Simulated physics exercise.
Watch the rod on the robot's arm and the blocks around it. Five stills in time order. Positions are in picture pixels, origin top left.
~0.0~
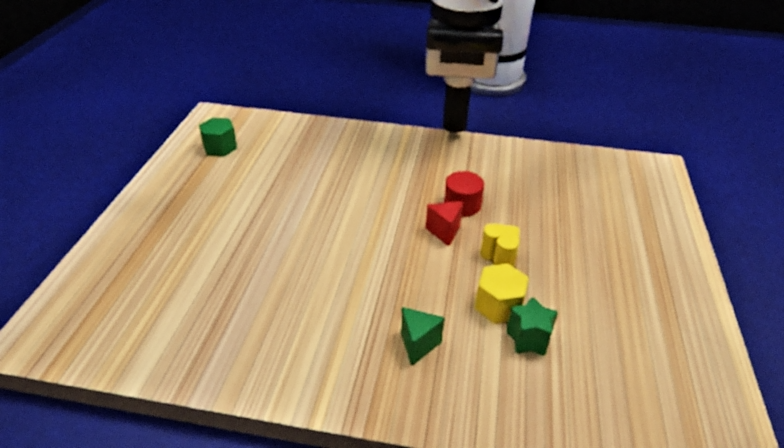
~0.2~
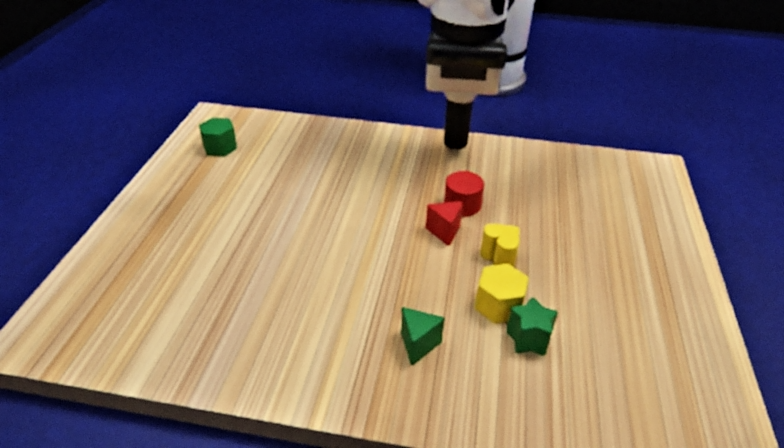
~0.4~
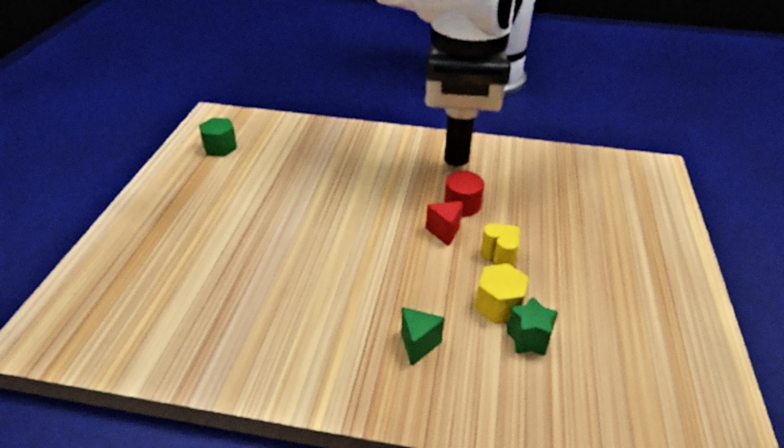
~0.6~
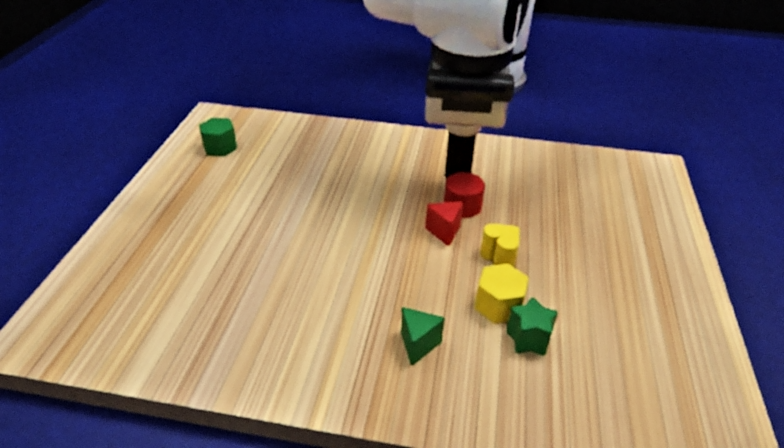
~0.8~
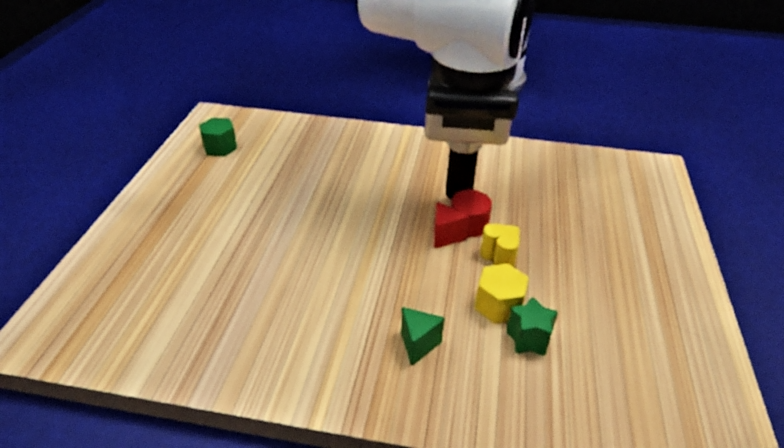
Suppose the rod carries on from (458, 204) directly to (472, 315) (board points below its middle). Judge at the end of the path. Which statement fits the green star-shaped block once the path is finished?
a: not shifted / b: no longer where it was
I choose b.
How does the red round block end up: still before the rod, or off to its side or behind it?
Slid off.
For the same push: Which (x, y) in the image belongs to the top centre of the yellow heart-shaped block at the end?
The top centre is at (536, 261).
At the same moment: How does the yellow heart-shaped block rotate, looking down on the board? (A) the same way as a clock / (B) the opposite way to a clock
My answer is option B.
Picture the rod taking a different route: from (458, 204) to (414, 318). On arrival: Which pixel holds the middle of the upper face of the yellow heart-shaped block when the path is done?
Final place: (523, 243).
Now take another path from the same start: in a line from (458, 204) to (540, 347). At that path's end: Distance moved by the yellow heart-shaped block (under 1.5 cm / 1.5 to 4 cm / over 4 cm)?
It gets moved over 4 cm.
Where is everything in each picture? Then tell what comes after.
The first frame shows lower end of the rod (455, 127), tops of blocks, red three-sided block (447, 209), red round block (465, 181), yellow hexagonal block (504, 281), yellow heart-shaped block (504, 234), green star-shaped block (535, 315).
The second frame shows rod (456, 143), blocks as before.
The third frame shows rod (457, 159), blocks as before.
The fourth frame shows rod (458, 176), red round block (466, 183).
The fifth frame shows rod (459, 194), red three-sided block (448, 214), red round block (472, 201), yellow hexagonal block (504, 281), yellow heart-shaped block (504, 234), green star-shaped block (535, 315).
The first path, step by step. One third of the way, rod (463, 227); red three-sided block (443, 223), turned 35° clockwise; red round block (484, 235); yellow heart-shaped block (522, 250), turned 40° anticlockwise.
Two thirds of the way, rod (468, 263); red three-sided block (439, 228), turned 50° clockwise; red round block (500, 269); yellow hexagonal block (522, 303); yellow heart-shaped block (536, 260), turned 105° anticlockwise; green star-shaped block (551, 333).
At the end, rod (474, 305); red three-sided block (439, 228), turned 50° clockwise; red round block (518, 292); yellow hexagonal block (555, 322), turned 35° clockwise; yellow heart-shaped block (536, 261), turned 110° anticlockwise; green star-shaped block (574, 358), turned 10° clockwise.
